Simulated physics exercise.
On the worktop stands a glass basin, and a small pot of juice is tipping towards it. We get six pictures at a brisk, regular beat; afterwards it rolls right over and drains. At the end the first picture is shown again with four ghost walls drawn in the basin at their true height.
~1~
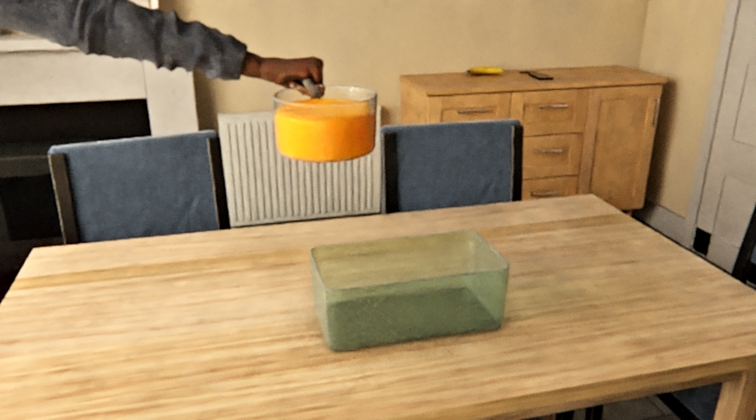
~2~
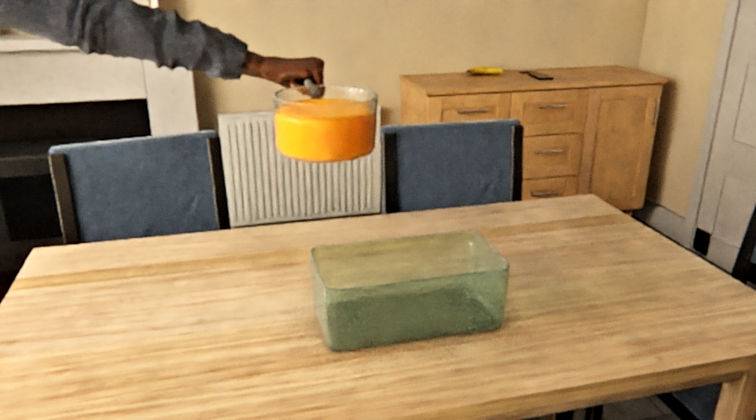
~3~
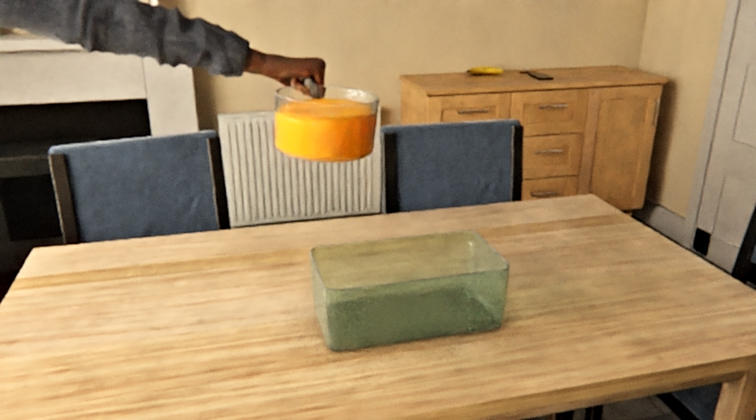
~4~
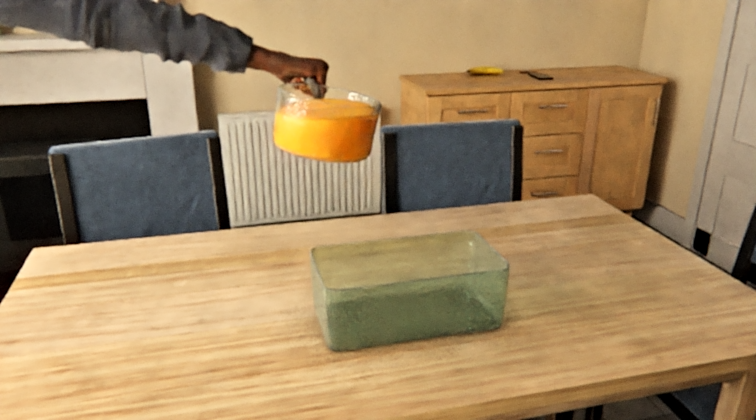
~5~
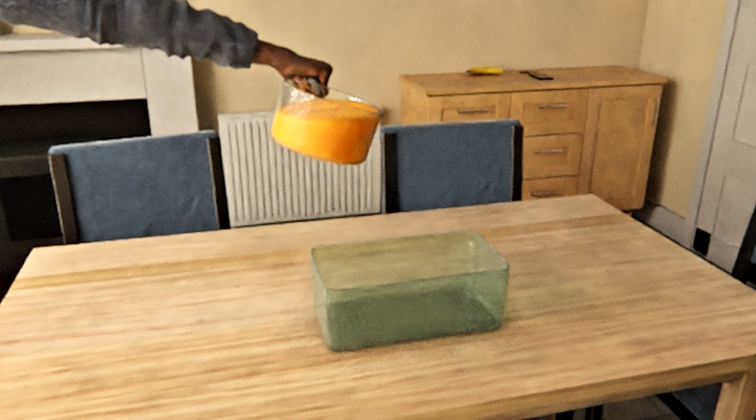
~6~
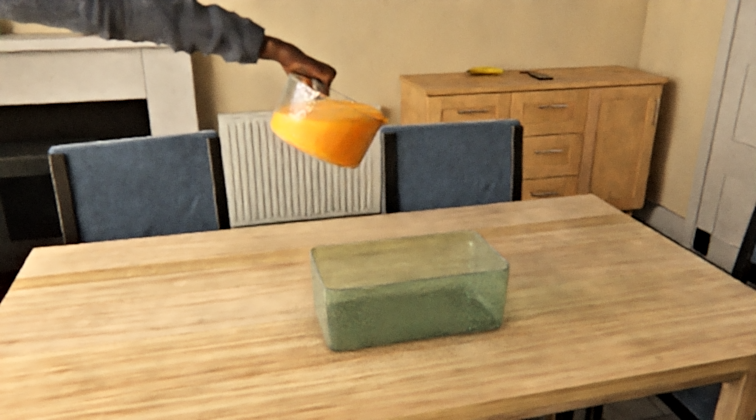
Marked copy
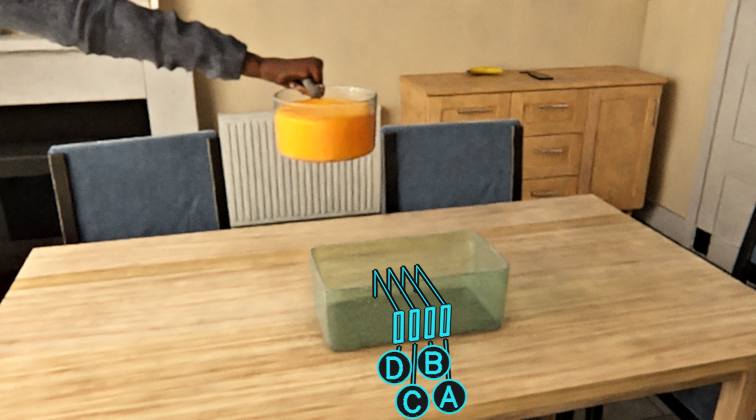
A hand holds a clear pot of orange juice above a glass basin and gradually tilts it right.
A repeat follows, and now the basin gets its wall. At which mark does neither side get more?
Go for A.
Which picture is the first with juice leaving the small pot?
In picture 6.
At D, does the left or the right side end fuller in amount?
More ends on the right.
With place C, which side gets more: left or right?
More ends on the right.
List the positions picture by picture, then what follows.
Upright, lip at (373, 92); basin from (327, 349) to (501, 324); nothing has left yet.
Upright, lip at (374, 93); nothing has left yet.
Tipped about 5°, lip at (375, 96); nothing has left yet.
Tipped about 10°, lip at (377, 101); nothing has left yet.
Tipped about 18°, lip at (379, 108); nothing has left yet.
Tipped about 27°, lip at (380, 116); juice is over the lip, down to (380, 116).
On the marked copy, A at (445, 340); B at (430, 342); C at (415, 344); D at (399, 346).
Choosing A, about 51 % ends left of the wall and 47 % right of it.
Choosing B, about 30 % ends left of the wall and 68 % right of it.
Choosing C, about 12 % ends left of the wall and 86 % right of it.
Choosing D, about 5 % ends left of the wall and 93 % right of it.
